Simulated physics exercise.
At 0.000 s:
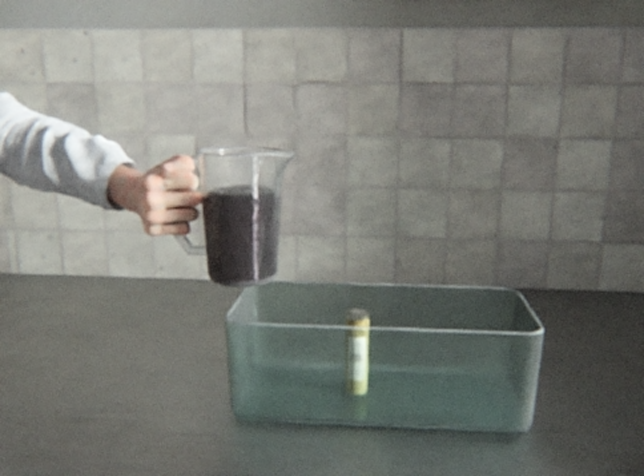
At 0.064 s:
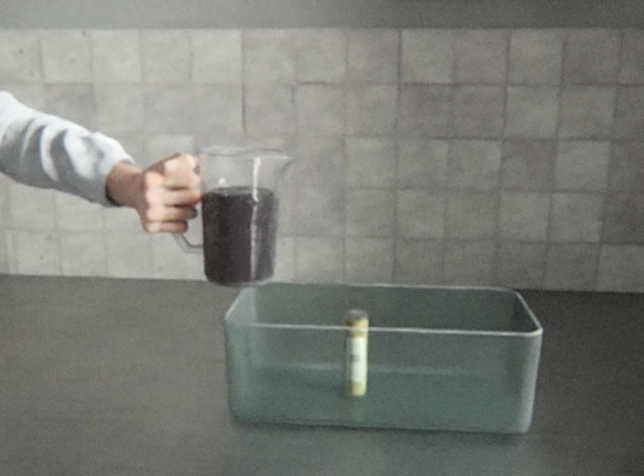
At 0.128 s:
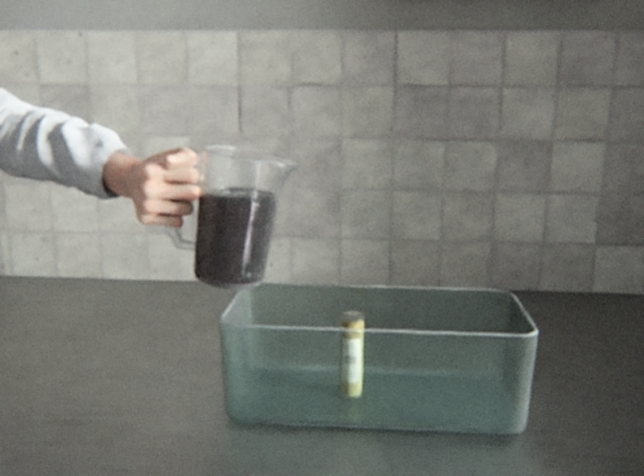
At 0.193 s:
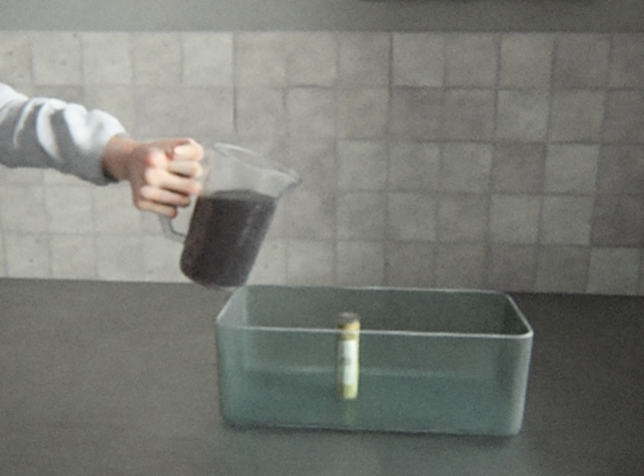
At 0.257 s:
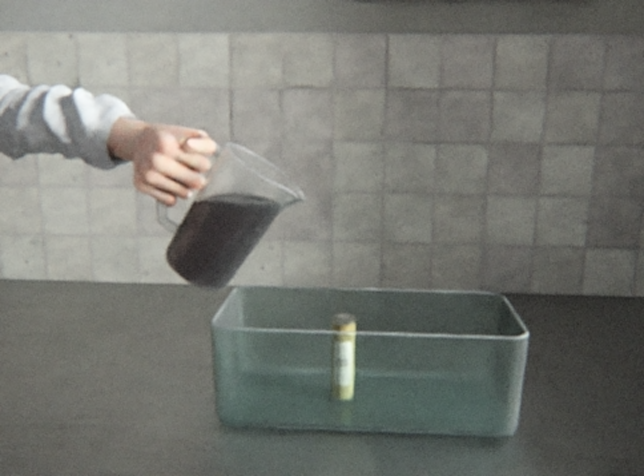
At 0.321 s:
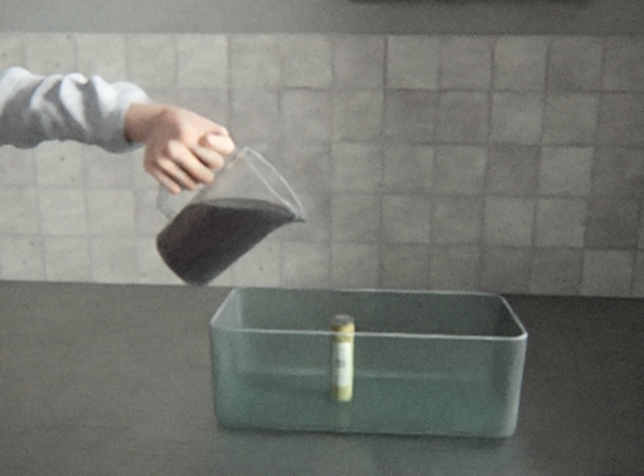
Hand holding a glass jug of dark liquid above an oblong basin with a small closed container, steadily tilting it rightward.
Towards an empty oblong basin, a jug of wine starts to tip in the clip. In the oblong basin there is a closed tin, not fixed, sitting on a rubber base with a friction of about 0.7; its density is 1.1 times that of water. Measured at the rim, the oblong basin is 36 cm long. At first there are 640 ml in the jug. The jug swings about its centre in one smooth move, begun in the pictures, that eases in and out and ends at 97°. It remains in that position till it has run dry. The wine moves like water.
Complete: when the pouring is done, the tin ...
... has gone over.
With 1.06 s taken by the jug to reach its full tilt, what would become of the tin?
The tin falls.
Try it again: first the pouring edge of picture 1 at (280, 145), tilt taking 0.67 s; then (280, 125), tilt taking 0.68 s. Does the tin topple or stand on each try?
The tin overturns the first time and overturns the second time.
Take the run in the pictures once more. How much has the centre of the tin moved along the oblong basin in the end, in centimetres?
It finishes around 7.5 cm from where it began.
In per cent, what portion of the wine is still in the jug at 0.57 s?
Portion remaining: Approx. 76 per cent.
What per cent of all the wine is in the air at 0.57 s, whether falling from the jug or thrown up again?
Near 14 per cent of it all.
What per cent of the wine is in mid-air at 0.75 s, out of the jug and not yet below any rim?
Airborne share: Near 16 %.
After 0.57 s the tilt is 93° and 75 per cent is still to pour; the tin stands where it began.
After 0.75 s the tilt is 97° and 36 per cent is still to pour; the tin leans 13°.
After 0.94 s the tilt is 97° and 14 per cent is still to pour; the tin lies on its side.
After 1.15 s the tilt is 97° and 5 per cent is still to pour; the tin lies on its side.
In the end the tin lies on its side.
